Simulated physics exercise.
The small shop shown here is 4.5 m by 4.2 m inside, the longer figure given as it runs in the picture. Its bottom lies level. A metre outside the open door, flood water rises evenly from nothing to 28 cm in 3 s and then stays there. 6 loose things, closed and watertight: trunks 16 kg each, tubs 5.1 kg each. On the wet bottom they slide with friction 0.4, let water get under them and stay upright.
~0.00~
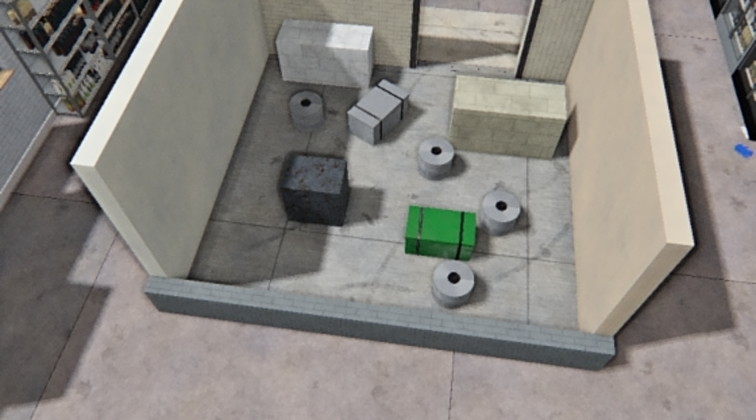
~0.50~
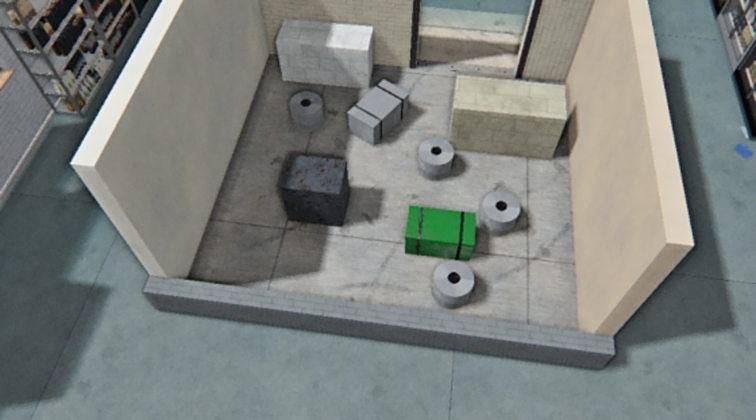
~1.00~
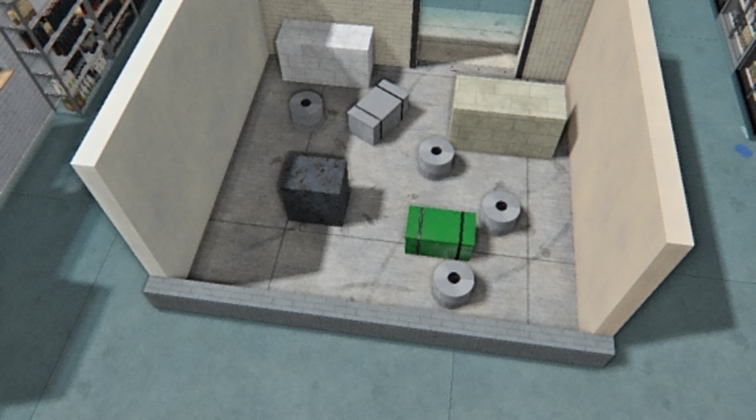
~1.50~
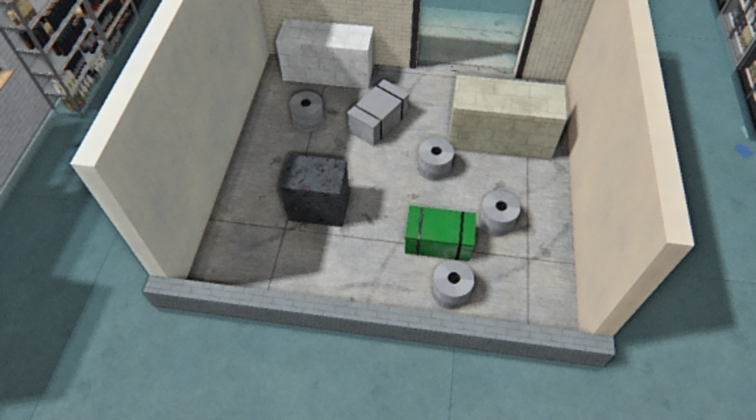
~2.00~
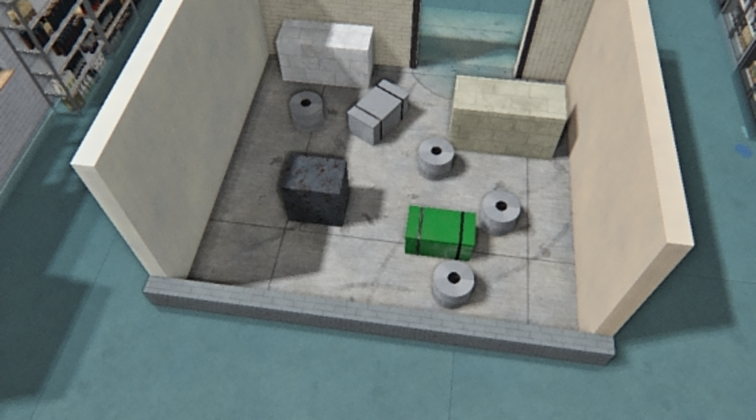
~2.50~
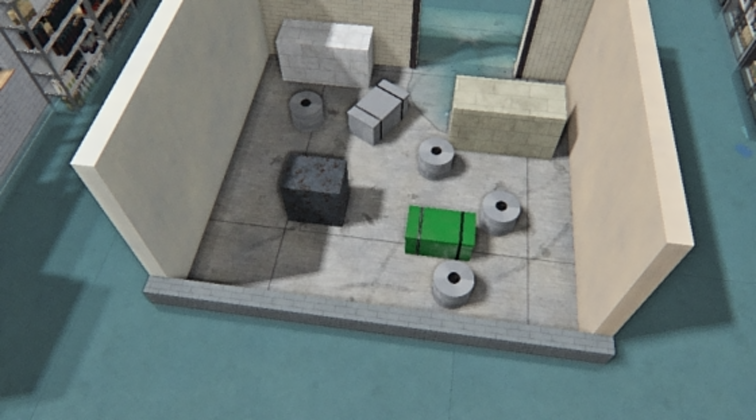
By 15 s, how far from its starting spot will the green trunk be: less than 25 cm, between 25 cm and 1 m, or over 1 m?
It winds up a bit off.
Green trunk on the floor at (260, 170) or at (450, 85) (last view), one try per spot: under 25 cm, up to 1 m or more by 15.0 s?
At the first spot it winds up well off, and at the second it winds up well off.
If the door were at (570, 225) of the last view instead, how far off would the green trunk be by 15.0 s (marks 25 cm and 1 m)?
Outcome - green trunk: Well off.
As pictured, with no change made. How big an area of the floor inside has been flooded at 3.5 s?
At that time the wet patch spans about 4.0 m2.
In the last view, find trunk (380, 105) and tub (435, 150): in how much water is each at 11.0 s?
Close to 11 and 12 centimetres.
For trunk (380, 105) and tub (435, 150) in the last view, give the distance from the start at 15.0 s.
Respectively 140 and 150 centimetres.
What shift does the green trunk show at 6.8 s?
Around 5 cm from the start by that time.
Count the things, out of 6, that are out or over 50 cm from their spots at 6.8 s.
That would be 3.
After 3.5 s the green trunk is near (441, 225), 0.0 m from its start, aground; 0 afloat.
After 6.8 s the green trunk is near (441, 229), 0.1 m from its start, aground; 3 afloat.
After 11.0 s the green trunk is near (476, 144), 1.3 m from its start, afloat; 6 afloat.
After 15.0 s the green trunk is near (409, 226), 0.4 m from its start, afloat; 6 afloat.
